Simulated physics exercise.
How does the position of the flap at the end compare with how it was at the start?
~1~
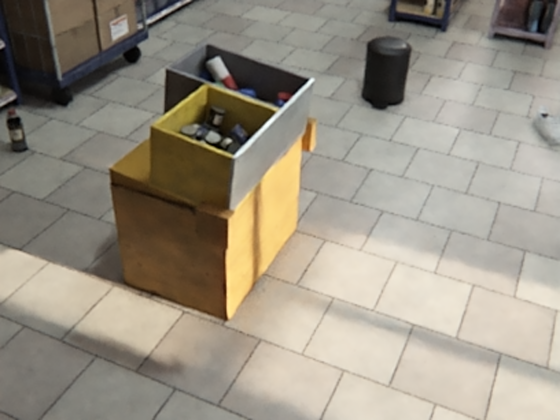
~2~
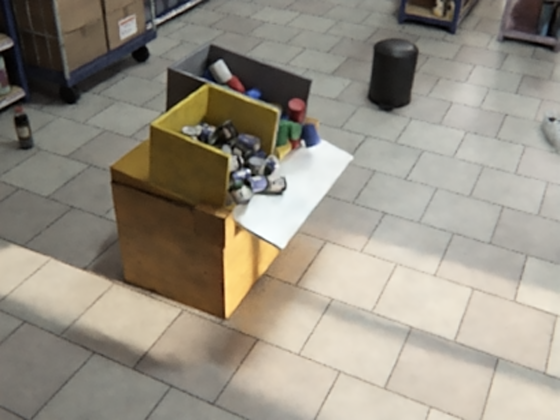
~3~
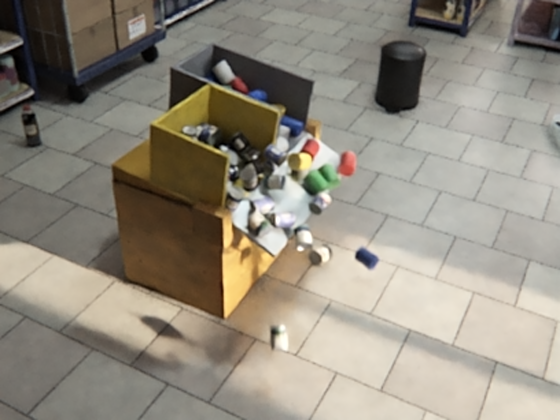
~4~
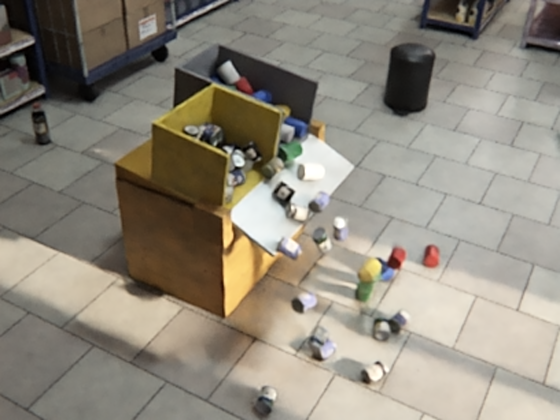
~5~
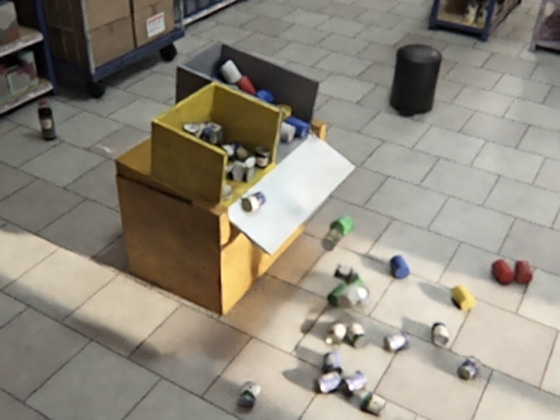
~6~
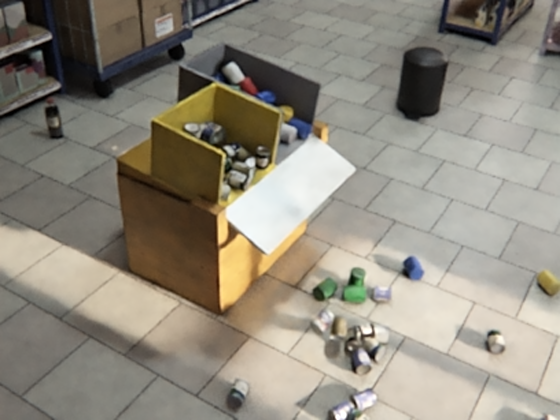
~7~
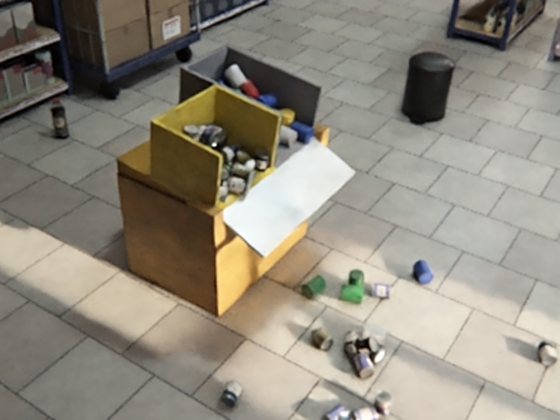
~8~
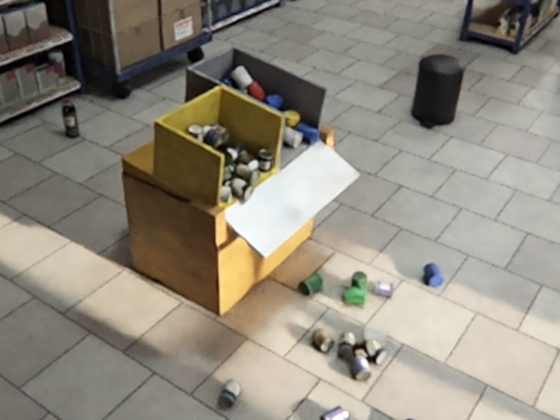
At the start the flap stood upright, closing off the chutes, but by the end it had tipped over onto its side and lay slanting outward above the floor.
A grey flap on the open-topped bins dropped outward, and small jars and tins spilled over it, tumbled onto the tiled floor and rolled apart, until some lay scattered there while many stayed in the yellow and grey chutes.
